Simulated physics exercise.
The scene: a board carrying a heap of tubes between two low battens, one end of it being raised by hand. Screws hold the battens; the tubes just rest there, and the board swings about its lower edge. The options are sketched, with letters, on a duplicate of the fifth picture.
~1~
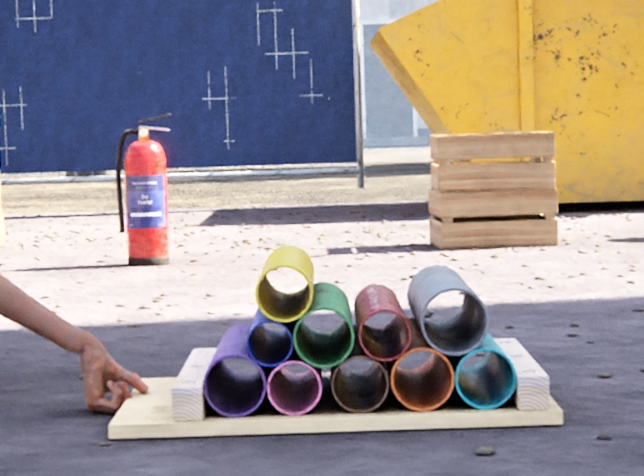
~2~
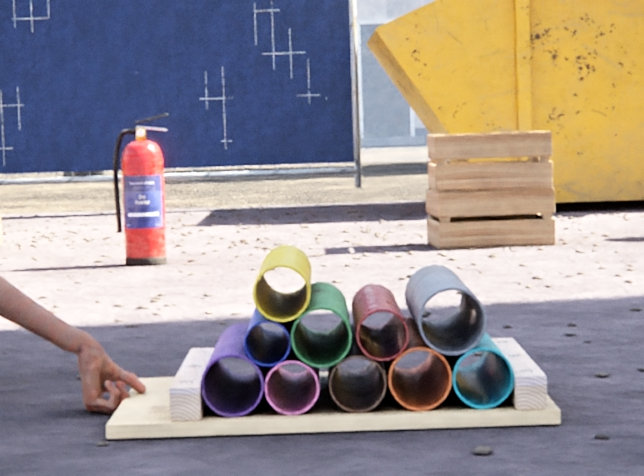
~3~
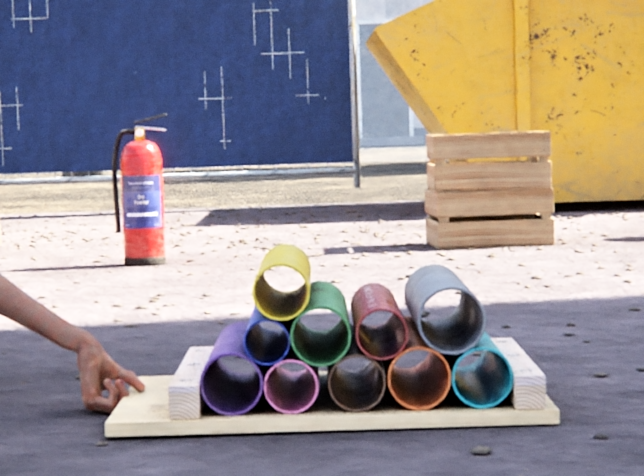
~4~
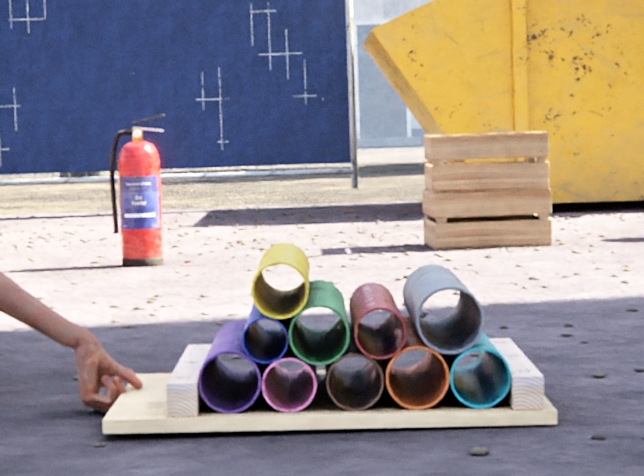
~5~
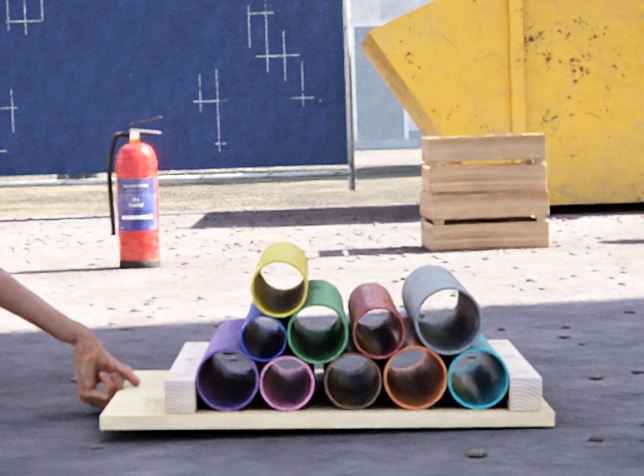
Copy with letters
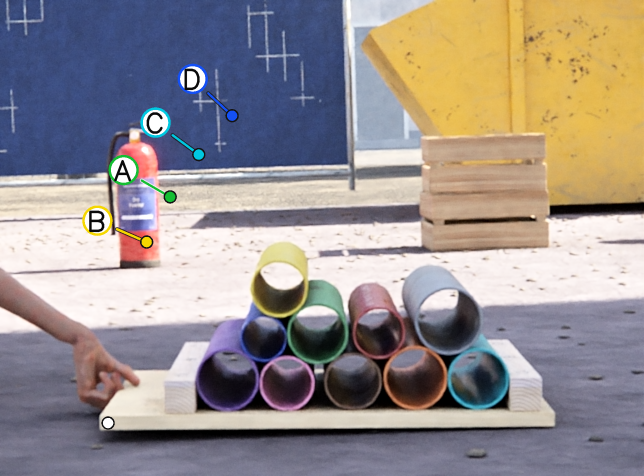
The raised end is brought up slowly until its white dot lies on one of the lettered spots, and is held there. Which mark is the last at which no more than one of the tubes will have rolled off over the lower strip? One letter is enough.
Raise it to B.
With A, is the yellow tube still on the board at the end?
The yellow tube: No.
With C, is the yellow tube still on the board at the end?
No, with C.
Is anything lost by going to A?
Yes.
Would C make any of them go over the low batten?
Yes.
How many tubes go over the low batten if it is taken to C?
The count is five.
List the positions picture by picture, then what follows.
Orange tube (423, 380); turquoise tube (486, 379); red tube (385, 336), in the first picture.
Red tube (383, 335); green tube (321, 337), in the second picture.
Board (331, 383); purple tube (232, 384); blue tube (267, 342); pink tube (291, 387), in the third picture.
Board (328, 382); purple tube (230, 382); pink tube (289, 385), in the fourth picture.
Board (326, 381); purple tube (228, 380); pink tube (287, 383), in the fifth picture.
On the marked copy, A at (170, 197); B at (147, 242); C at (199, 155); D at (232, 116); the white dot at (108, 423).
With B. Early on, board at 16°.
Further on, board at 26°.
At the end, board at 26°, none over the low batten.
As for the rest, A five over the low batten; C five over the low batten; D five over the low batten.
